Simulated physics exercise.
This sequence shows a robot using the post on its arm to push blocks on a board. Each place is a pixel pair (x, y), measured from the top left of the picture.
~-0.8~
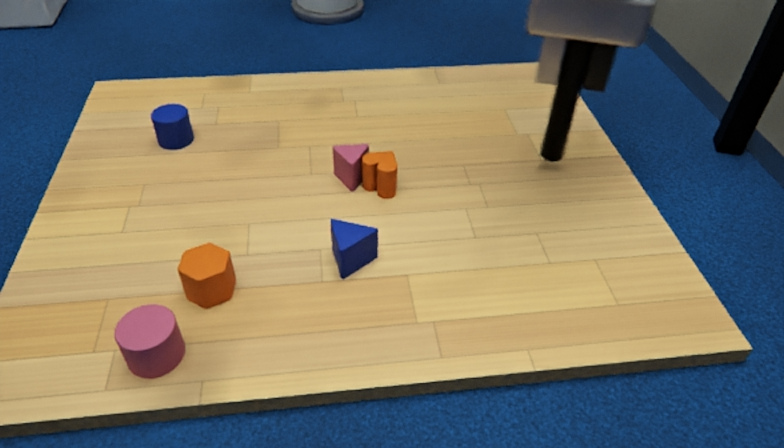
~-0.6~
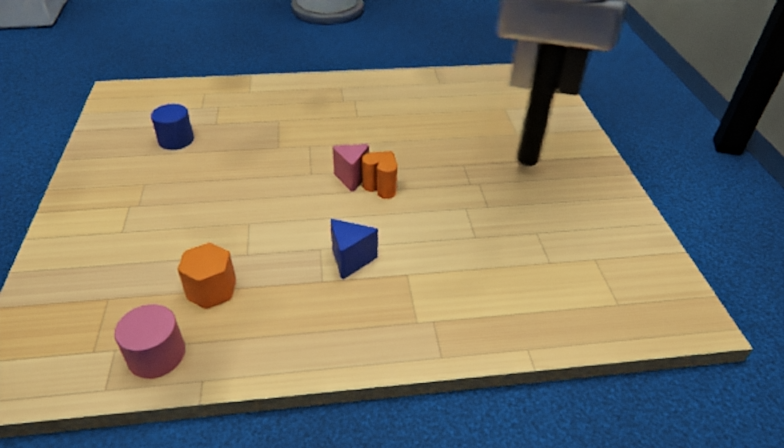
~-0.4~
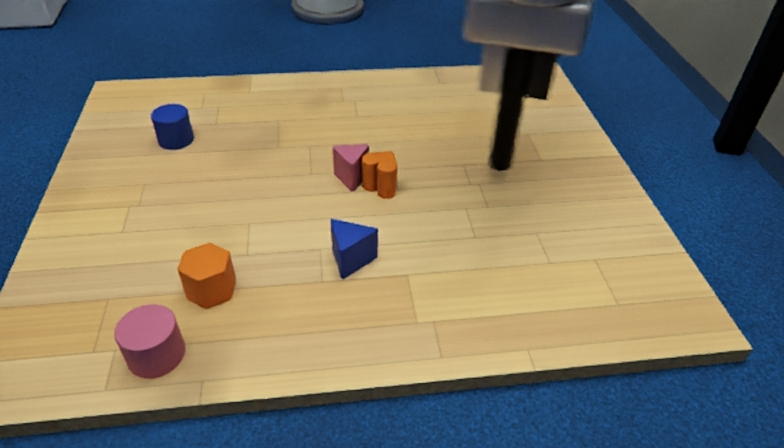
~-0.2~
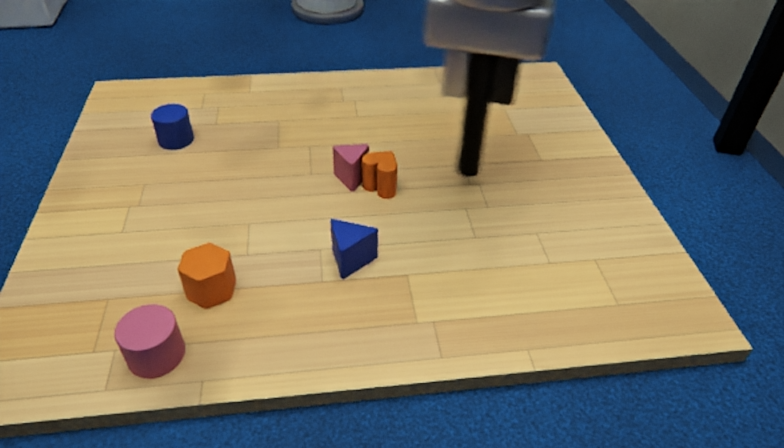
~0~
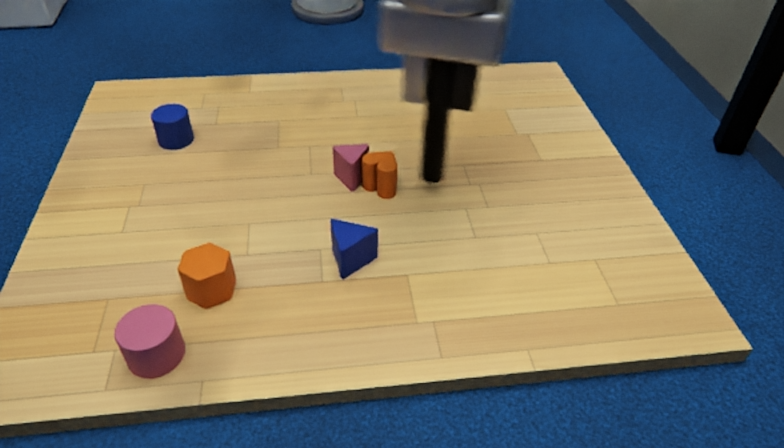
A robot arm's black post moves left across the board toward the still, colourful blocks.
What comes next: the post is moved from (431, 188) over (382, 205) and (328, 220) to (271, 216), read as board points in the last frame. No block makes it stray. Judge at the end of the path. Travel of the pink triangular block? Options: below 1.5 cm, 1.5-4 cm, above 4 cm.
The under 1.5 cm band.
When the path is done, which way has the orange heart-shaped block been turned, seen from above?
Looking from above, the answer is clockwise.
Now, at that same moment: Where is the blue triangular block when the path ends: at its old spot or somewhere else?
It barely shifts, if at all.
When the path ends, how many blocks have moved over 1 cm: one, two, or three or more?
Answer: One block.
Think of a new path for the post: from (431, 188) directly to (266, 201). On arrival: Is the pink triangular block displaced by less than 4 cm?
That would be a no.
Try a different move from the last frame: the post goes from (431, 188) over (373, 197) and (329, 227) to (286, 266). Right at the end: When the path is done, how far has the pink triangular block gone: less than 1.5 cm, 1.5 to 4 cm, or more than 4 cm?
It is going to finish 1.5 to 4 cm from where it is now.
What follows on the original path. One third of the way, post (382, 193); pink triangular block (347, 149); orange heart-shaped block (369, 162), turned 50° clockwise.
Two thirds of the way, post (326, 208); pink triangular block (347, 149); orange heart-shaped block (368, 162), turned 60° clockwise.
At the end, post (269, 204); blue triangular block unmoved; pink triangular block (347, 149); orange heart-shaped block (368, 162), turned 60° clockwise.
